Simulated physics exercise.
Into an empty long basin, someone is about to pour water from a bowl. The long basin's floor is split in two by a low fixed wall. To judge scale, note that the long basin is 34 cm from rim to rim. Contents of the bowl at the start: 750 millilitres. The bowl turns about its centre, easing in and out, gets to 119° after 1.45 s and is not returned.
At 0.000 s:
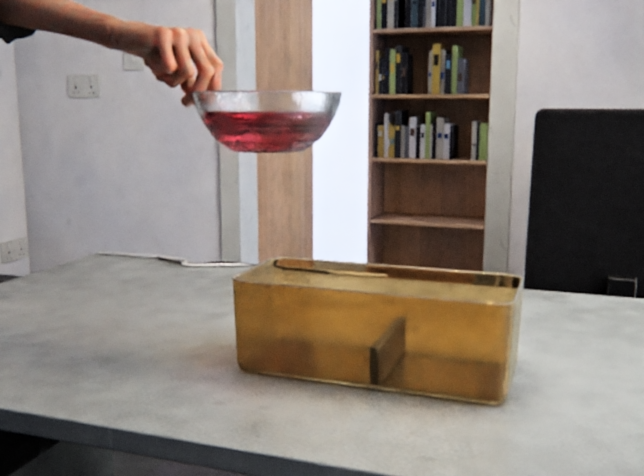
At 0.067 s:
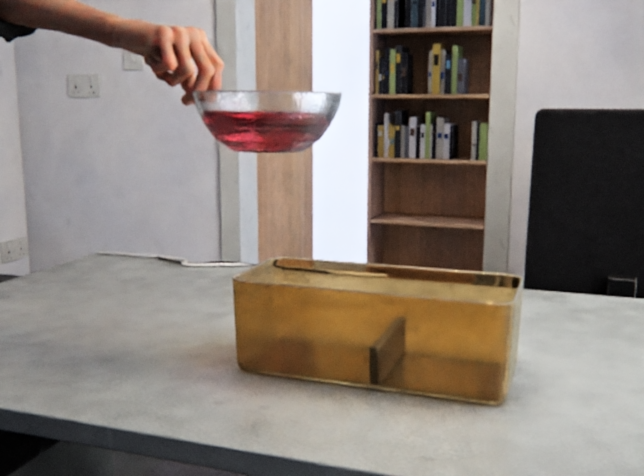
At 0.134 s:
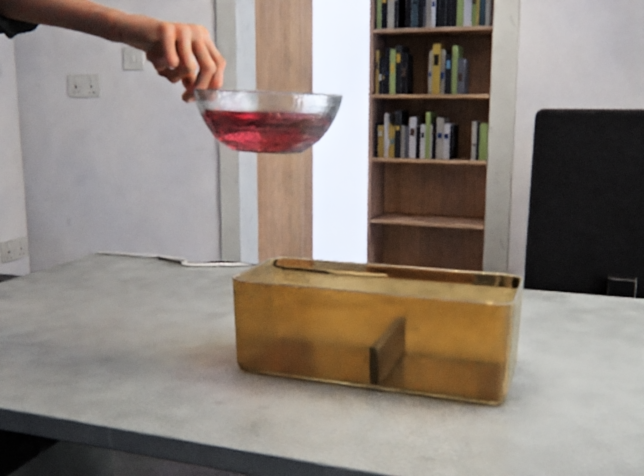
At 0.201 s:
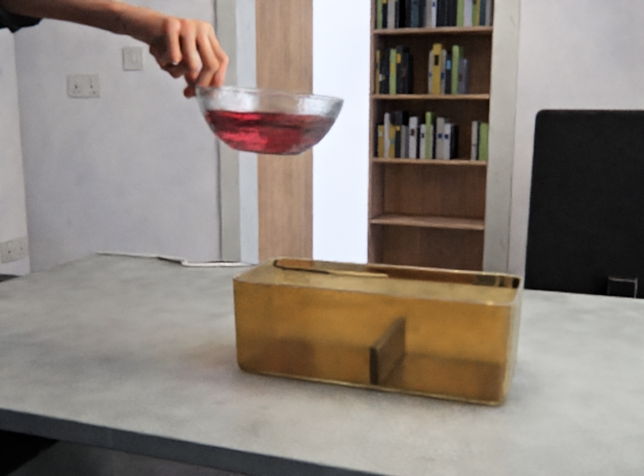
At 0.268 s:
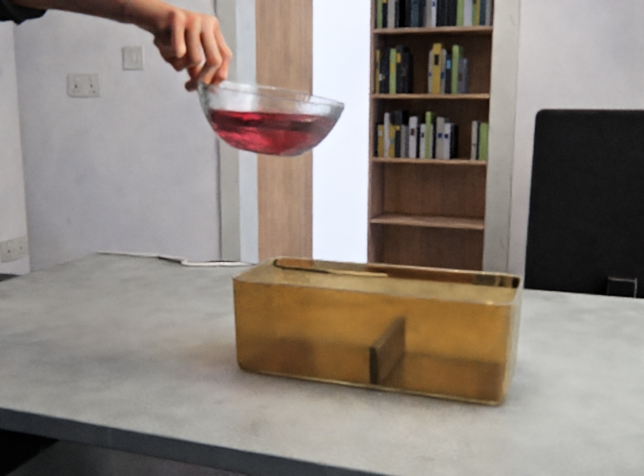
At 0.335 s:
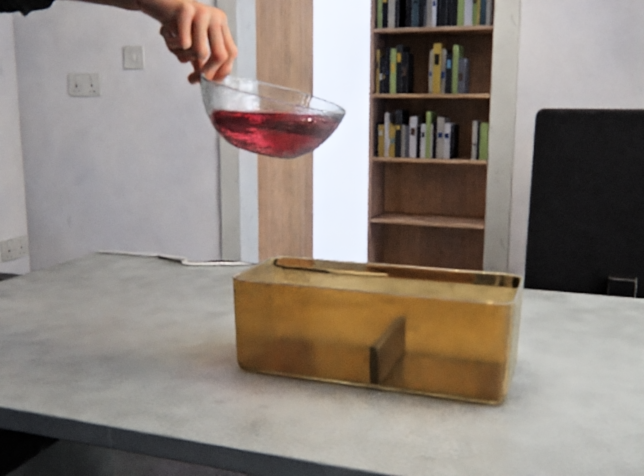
A hand reaching in from the upper left holds a clear glass bowl of red liquid in the air and gradually tilts it, its right rim dipping and its left rim rising while the liquid inside stays nearly level. Below and to the right, a long amber see-through basin with a short upright divider rests on a grey table. The unmoving view looks slightly down across a room with a bookshelf and black chair behind.
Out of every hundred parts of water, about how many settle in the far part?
About 46 out of 100.
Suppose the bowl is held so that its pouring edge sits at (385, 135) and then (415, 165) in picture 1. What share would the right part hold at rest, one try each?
80 then 95 %.
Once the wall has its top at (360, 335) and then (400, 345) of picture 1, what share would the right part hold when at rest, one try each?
The first gives near 75 per cent and the second near 35 per cent.
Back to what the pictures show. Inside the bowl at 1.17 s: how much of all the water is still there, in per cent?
Around 0 percent of it.
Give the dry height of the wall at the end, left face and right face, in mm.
Left 32 mm, right 30 mm.
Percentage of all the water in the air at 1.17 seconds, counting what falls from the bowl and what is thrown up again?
About 2 per cent.
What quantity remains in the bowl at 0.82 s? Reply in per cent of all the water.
About 28 per cent.
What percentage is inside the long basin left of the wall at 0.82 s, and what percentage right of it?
Around 8 on the left and around 22 on the right.
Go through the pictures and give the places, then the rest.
In the first picture, it leans 0°; its right rim is at (337, 94); the water meets the walls at (212, 112) and (331, 112); the long basin's rim runs from (253, 269) to (519, 291); the wall's top is at (390, 332).
In the second picture, it leans 1°; its right rim is at (337, 95); the water meets the walls at (211, 111) and (332, 112).
In the third picture, it leans 2°; its right rim is at (338, 97); the water meets the walls at (212, 110) and (331, 115).
In the fourth picture, it leans 6°; its right rim is at (339, 101); the water meets the walls at (214, 110) and (333, 115).
In the fifth picture, it leans 10°; its right rim is at (340, 107); the water meets the walls at (216, 109) and (336, 115).
In the sixth picture, it leans 15°; its right rim is at (341, 114); the water meets the walls at (219, 110) and (339, 115).
Then, 0.82 s in, the tilt is 72° and 28 per cent is still to pour, 8 is left of the wall and 21 right of it.
Then, 1.17 s in, the tilt is 109° and 0 per cent is still to pour, 53 is left of the wall and 45 right of it.
Then, 1.55 s in, the tilt is 119° and 0 per cent is still to pour, 52 is left of the wall and 46 right of it.
Then, 1.95 s in, the tilt is 119° and 0 per cent is still to pour, 52 is left of the wall and 46 right of it.
Finally, 52 per cent lies left of the wall, 46 right of it and 2 outside.
